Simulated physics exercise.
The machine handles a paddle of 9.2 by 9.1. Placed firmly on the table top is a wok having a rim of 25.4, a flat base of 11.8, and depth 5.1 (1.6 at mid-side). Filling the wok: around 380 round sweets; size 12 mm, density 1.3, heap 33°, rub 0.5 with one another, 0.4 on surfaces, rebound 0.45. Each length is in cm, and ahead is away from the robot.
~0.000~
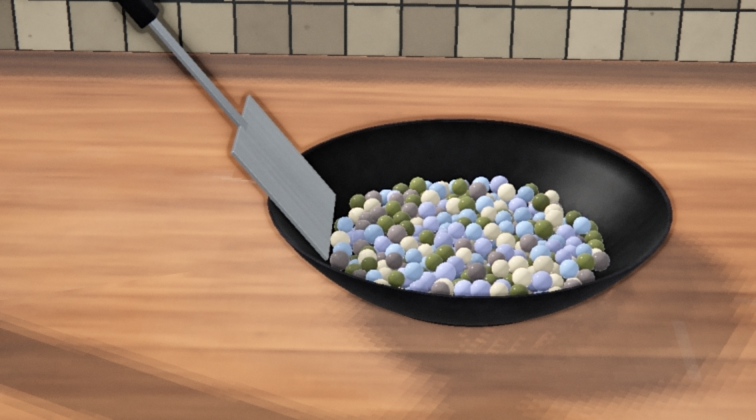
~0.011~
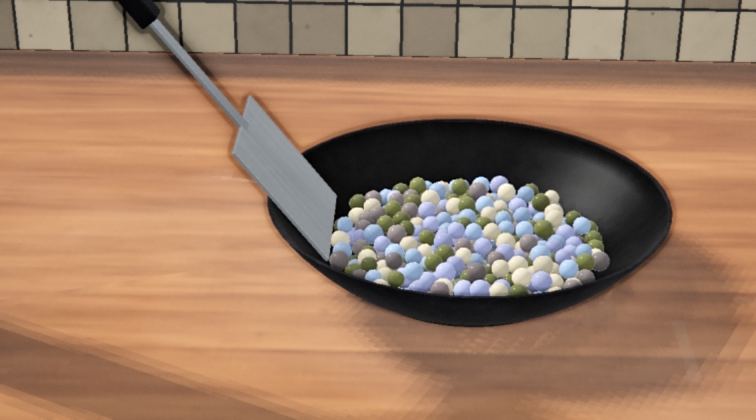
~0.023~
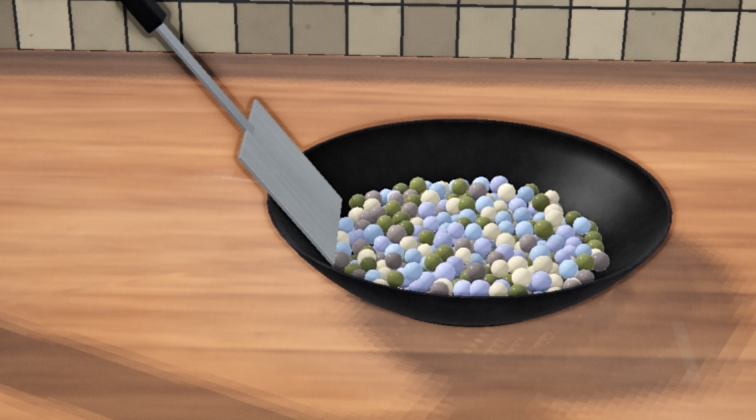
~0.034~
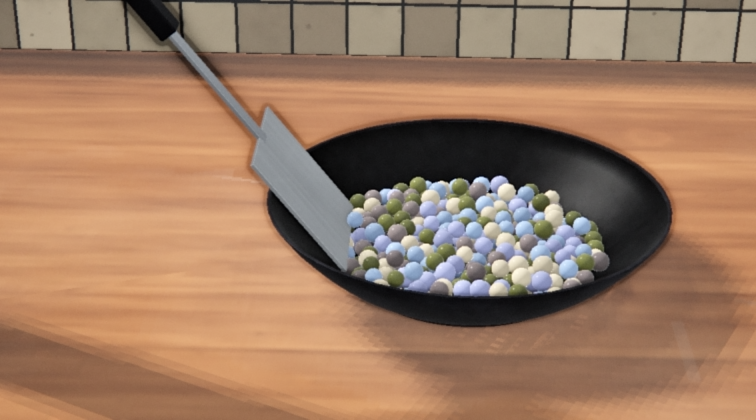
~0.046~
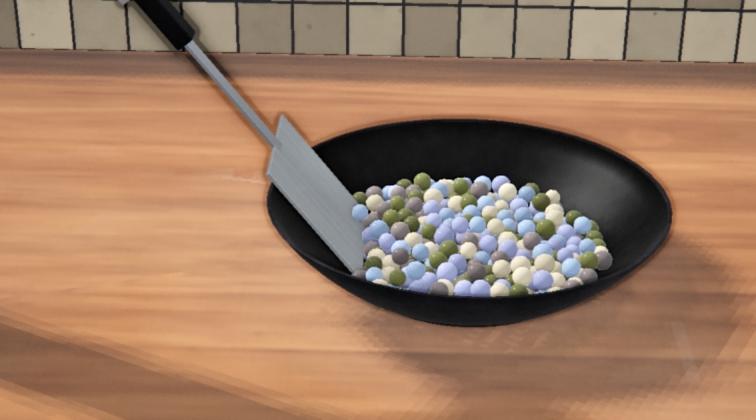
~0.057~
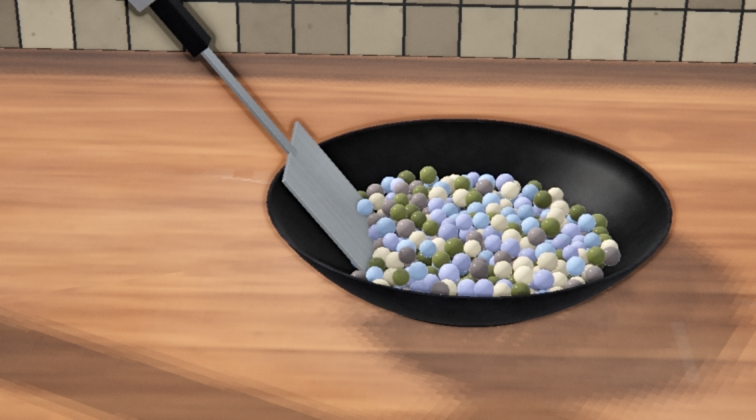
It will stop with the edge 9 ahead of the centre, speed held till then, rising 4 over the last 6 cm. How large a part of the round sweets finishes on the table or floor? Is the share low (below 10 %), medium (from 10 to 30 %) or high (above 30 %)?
The share is high, above 30 %.
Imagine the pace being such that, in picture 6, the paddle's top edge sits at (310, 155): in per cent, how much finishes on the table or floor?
About 50 per cent.
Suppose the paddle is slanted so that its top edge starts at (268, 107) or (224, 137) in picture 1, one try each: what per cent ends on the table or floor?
About 40 and 45 per cent.
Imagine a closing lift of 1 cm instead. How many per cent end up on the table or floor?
Some 45 per cent.
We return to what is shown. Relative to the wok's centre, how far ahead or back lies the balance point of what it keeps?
The balance point is about 3.5 cm ahead.
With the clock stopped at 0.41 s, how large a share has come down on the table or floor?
Roughly 20 percent.
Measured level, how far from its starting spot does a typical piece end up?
I'd put it at close to 7 centimetres.
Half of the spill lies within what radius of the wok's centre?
It's around 32 cm.
By 0.12 s, sloping 52°, highest piece 6 above the table; 379 in the wok.
By 0.18 s, sloping 52°, highest piece 7 above the table; 376 in the wok, 3 on the blade or in flight.
By 0.41 s, sloping 52°, highest piece 13 above the table; 234 in the wok, 73 on the table or floor, 72 on the blade or in flight.
By 1.46 s, sloping 52°, highest piece 5 above the table; 234 in the wok, 145 on the table or floor.
Final count, 234 in the wok, 145 on the table or floor. That is 38 % on the table or floor.
